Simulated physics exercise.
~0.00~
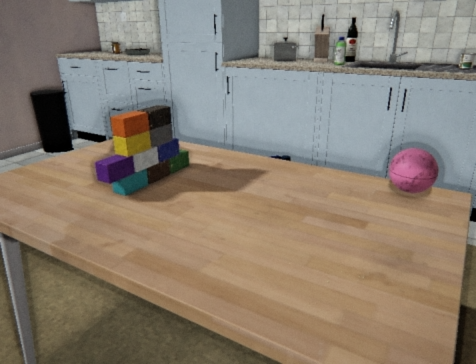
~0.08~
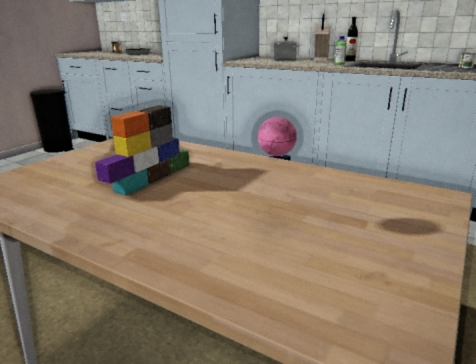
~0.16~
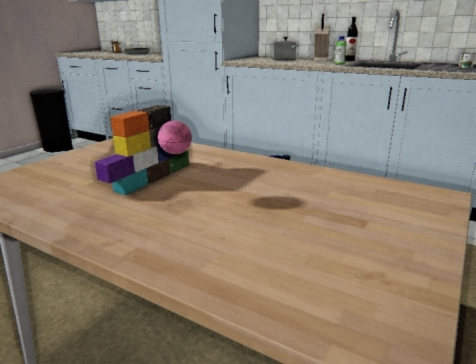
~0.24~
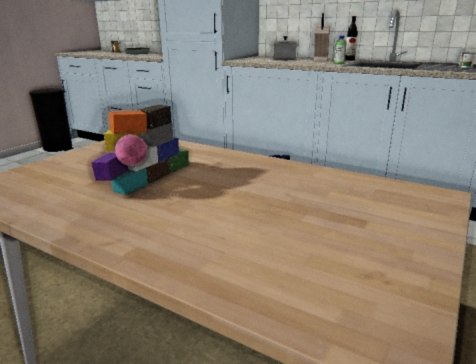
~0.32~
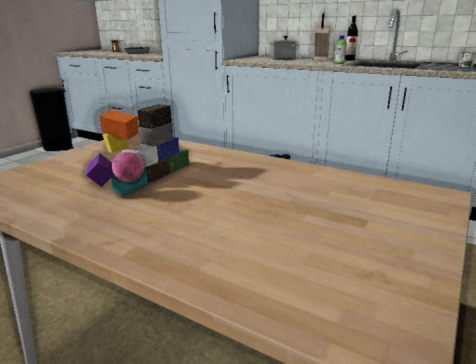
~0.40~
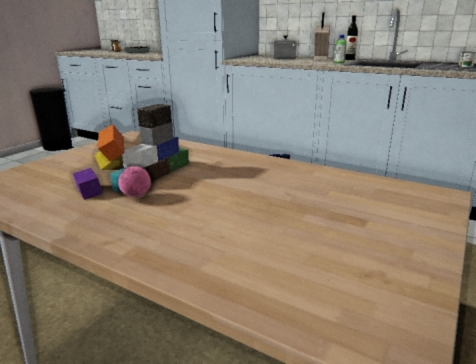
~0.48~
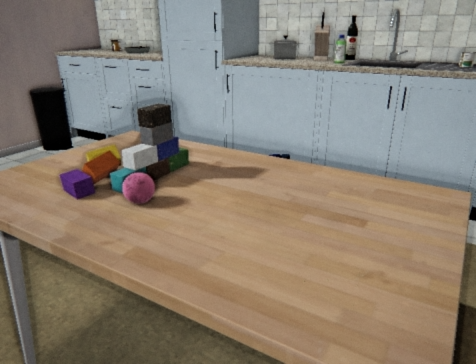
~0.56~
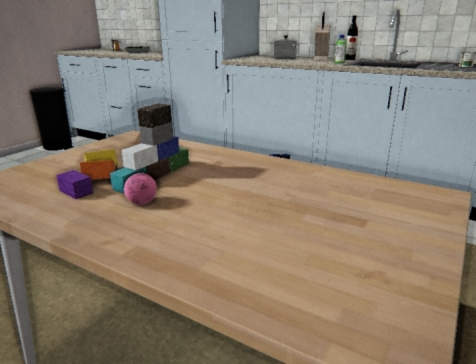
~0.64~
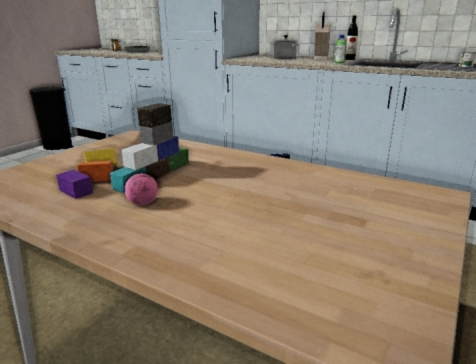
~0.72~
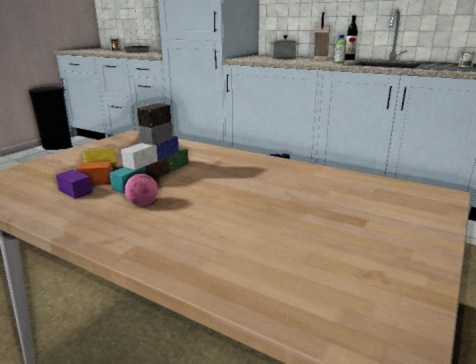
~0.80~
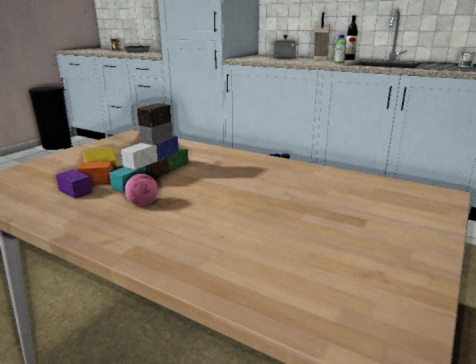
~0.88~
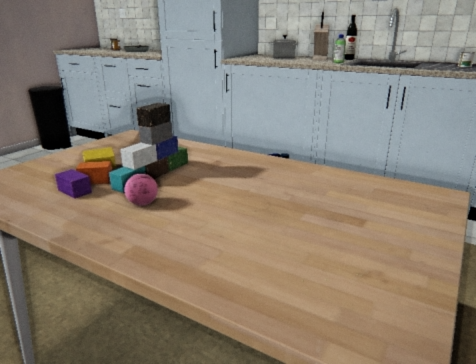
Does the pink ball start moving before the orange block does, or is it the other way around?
The pink ball starts moving first, flying left across the table. The orange block only shifts and tips later, once the ball has reached the pile.
A pink ball flies left into stacked blocks, toppling the purple, orange and yellow ones.
